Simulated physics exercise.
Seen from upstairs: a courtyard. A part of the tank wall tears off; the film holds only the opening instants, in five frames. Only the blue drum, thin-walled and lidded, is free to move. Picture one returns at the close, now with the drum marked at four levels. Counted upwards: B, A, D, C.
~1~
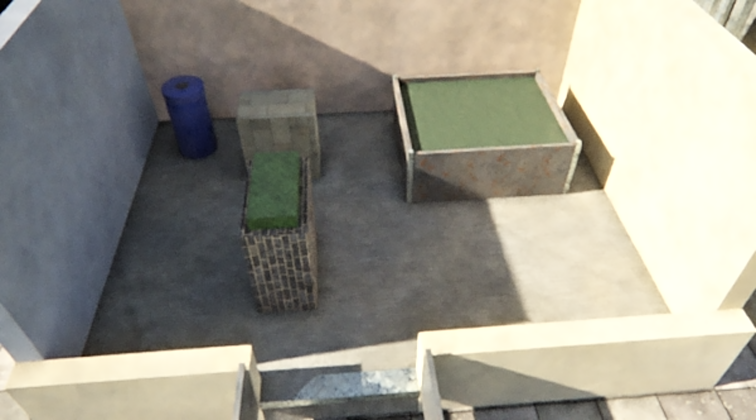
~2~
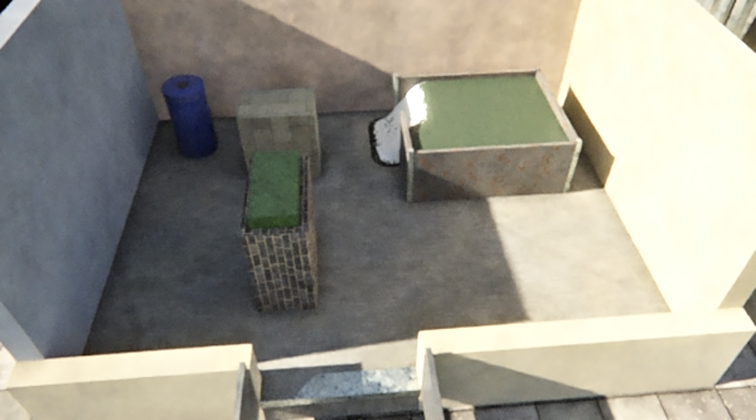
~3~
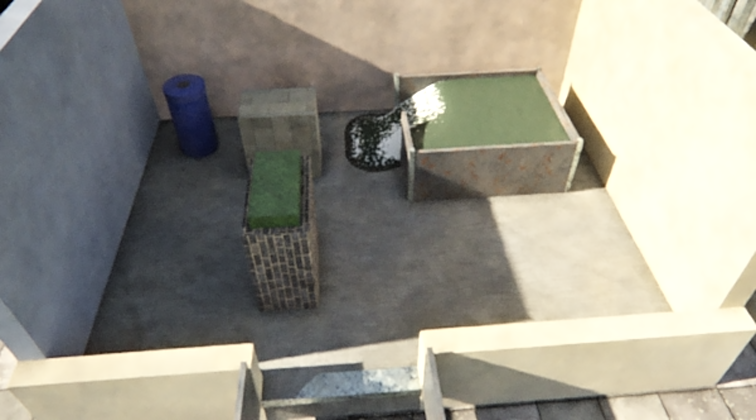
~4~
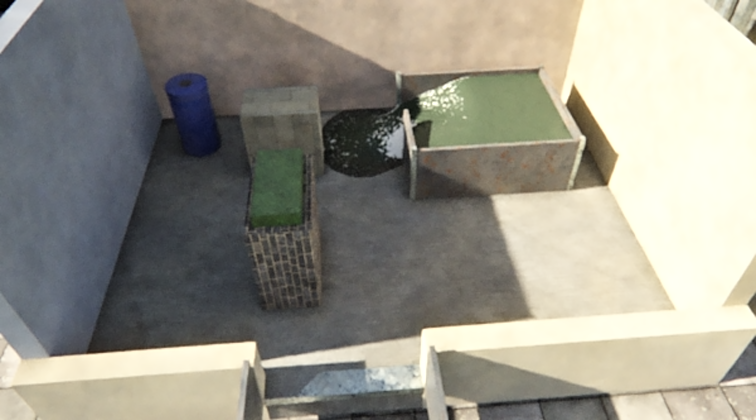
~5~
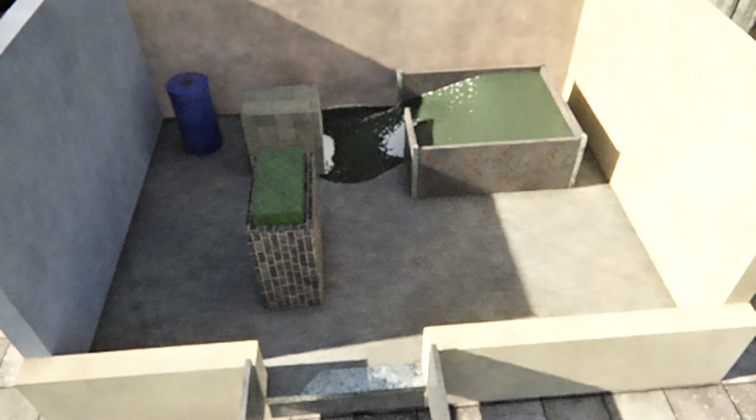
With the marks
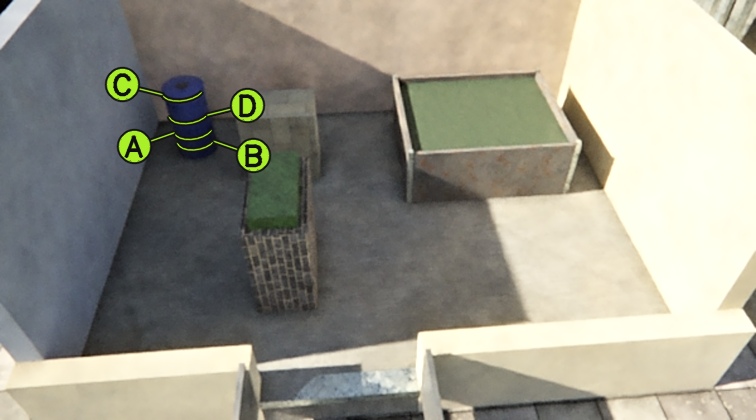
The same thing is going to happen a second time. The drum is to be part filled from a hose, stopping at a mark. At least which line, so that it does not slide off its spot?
Line D just does it.
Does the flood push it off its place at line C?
No, not at all.
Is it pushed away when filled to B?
Yes, it does.
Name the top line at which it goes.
It is A.
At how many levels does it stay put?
Two.
In lime, A at (190, 139); B at (193, 150); C at (179, 101); D at (186, 123); from the bottom up B, A, D, C.
With A, it is pushed about twice its own width away.
With B, it is pushed about 7 times its own width away.
With C, it does not move.
With D, it does not move.
